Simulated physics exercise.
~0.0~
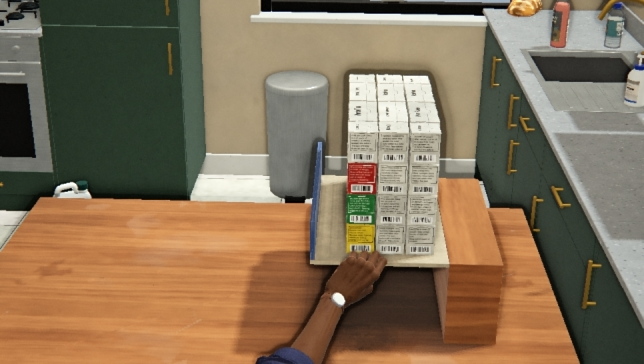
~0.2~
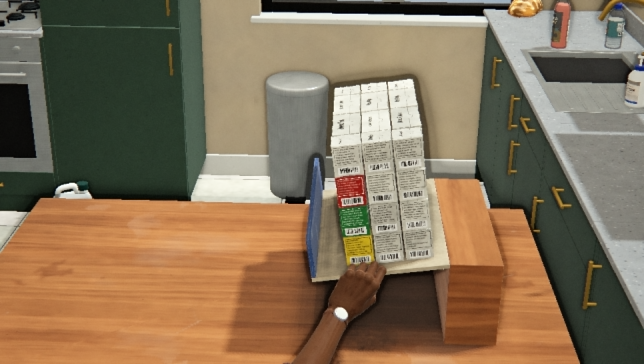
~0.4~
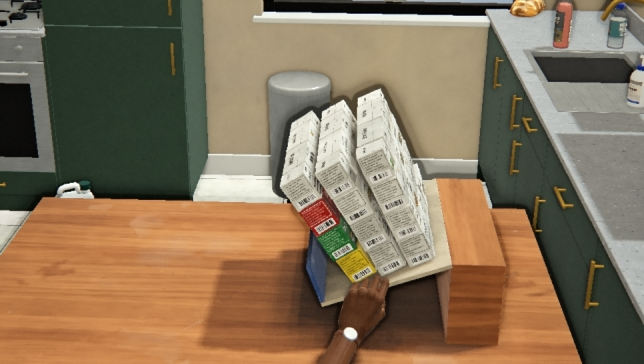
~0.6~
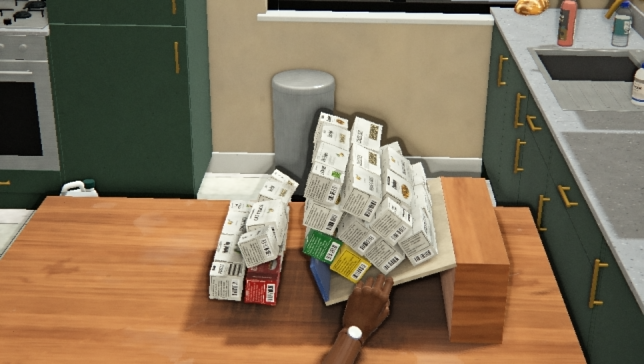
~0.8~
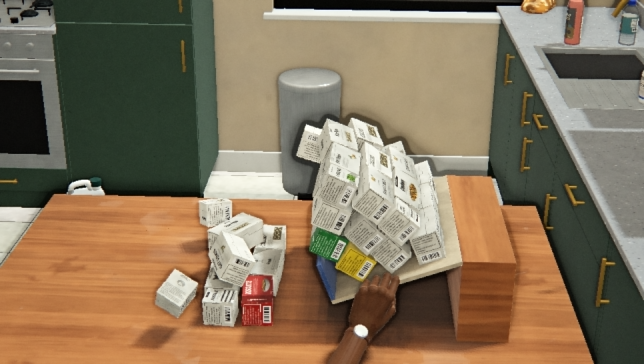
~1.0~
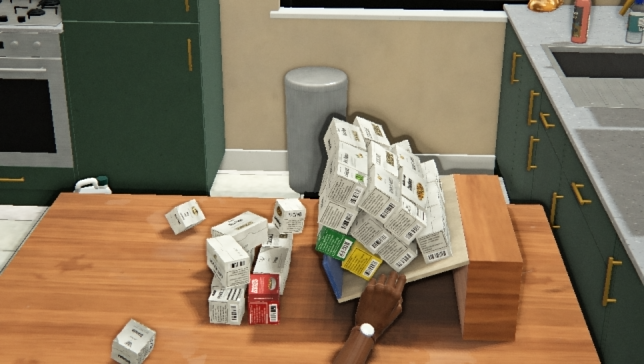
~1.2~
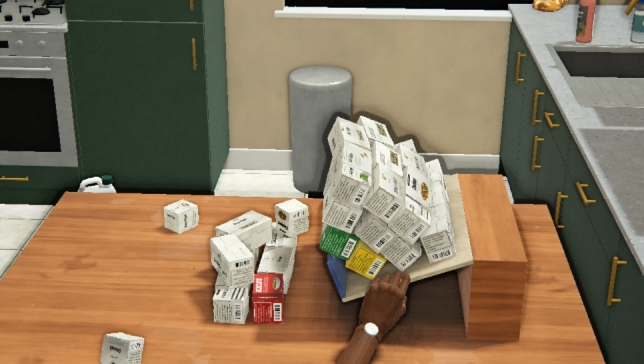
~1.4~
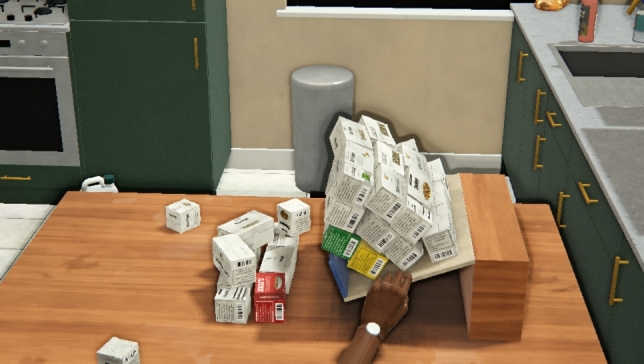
In a kitchen, stacked packets lean left on a tilting tray and some tumble onto the table.
